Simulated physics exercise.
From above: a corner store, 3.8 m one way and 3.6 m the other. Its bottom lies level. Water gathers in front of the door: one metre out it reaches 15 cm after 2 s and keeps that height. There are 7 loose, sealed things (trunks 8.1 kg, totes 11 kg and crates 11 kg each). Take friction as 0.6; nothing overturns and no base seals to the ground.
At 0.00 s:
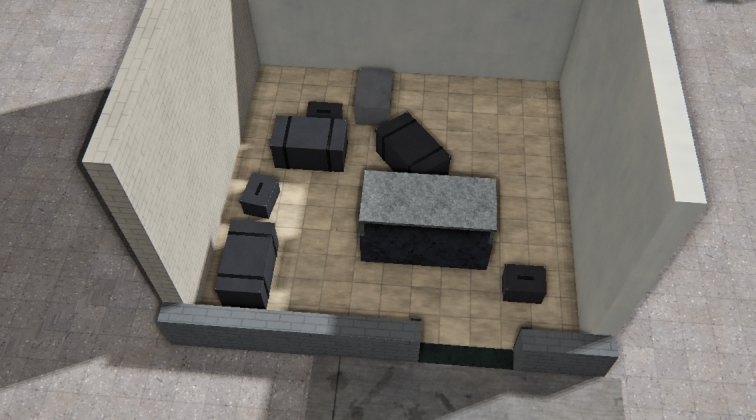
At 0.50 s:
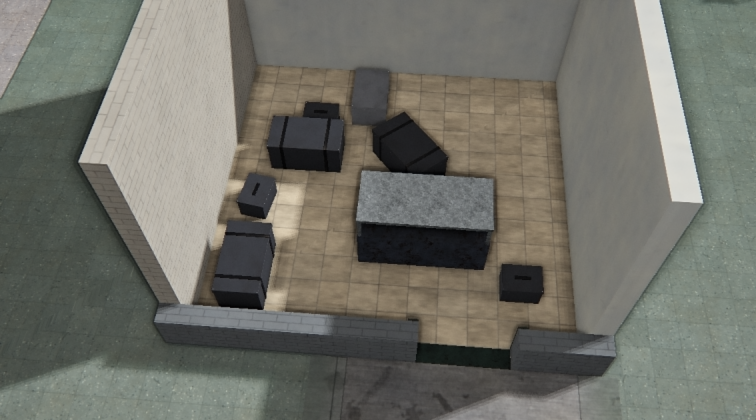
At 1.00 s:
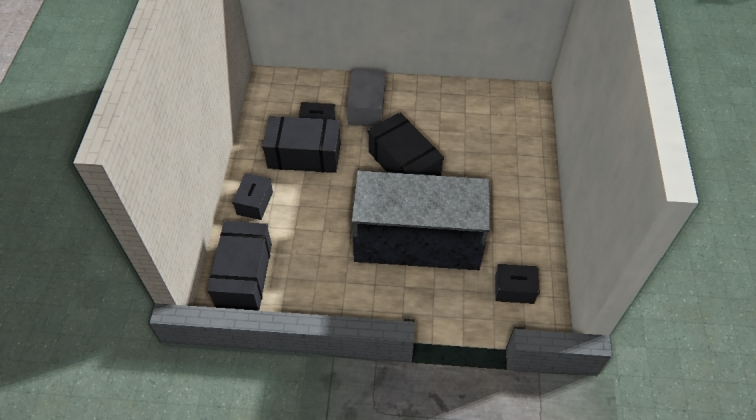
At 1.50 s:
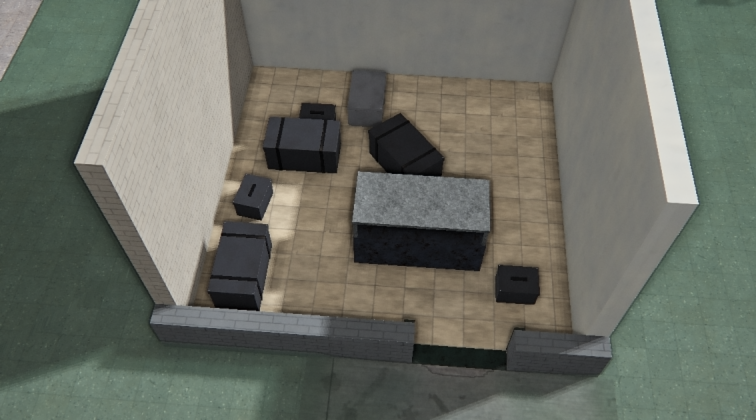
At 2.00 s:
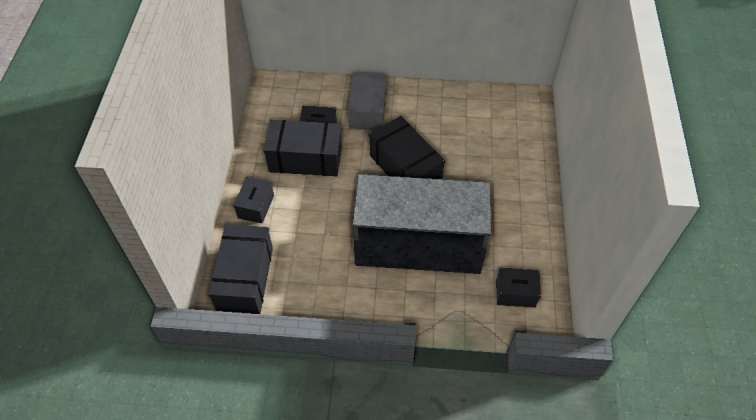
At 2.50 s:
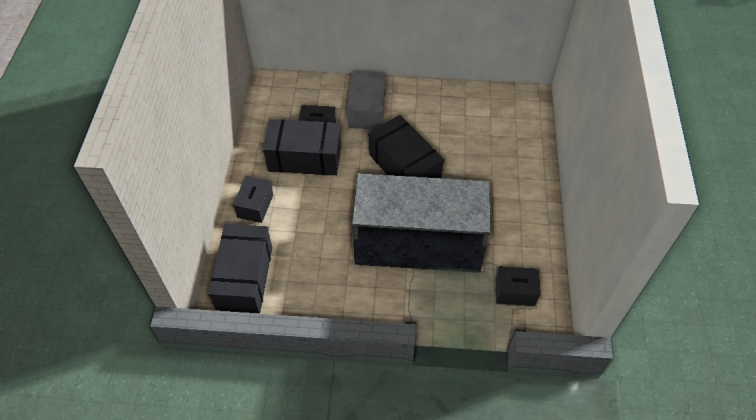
At first, a roofless room with a tiled floor, seen from above, holds dark crates and boxes around a grey-topped counter, with paving outside. Green water spreads over the ground around the walls, then enters through the front doorway and creeps toward the counter, while the objects inside stay put.
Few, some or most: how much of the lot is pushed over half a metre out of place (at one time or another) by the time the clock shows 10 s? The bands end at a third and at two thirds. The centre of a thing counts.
Share: Less than a third.
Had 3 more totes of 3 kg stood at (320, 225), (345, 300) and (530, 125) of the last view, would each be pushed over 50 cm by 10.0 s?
In turn: Under, over, past it.
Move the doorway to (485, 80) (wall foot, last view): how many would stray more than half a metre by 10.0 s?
Then 2.
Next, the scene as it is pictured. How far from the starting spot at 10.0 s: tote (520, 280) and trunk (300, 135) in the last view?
In turn: 50 cm, 5 cm.
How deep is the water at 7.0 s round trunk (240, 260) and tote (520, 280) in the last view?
Roughly 7 and 5 cm.
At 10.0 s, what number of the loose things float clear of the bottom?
I count 3.
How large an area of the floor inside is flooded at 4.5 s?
About 6.0 m2.
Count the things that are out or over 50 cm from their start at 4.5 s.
By then 0.
After 3.5 s 0 of 7 are over 50 cm from their spots; 0 afloat.
After 4.5 s 0 of 7 are over 50 cm from their spots; 0 afloat.
After 7.0 s 1 of 7 are over 50 cm from their spots; 1 afloat.
After 10.0 s 1 of 7 are over 50 cm from their spots, and 1 have been at some point; 3 afloat.
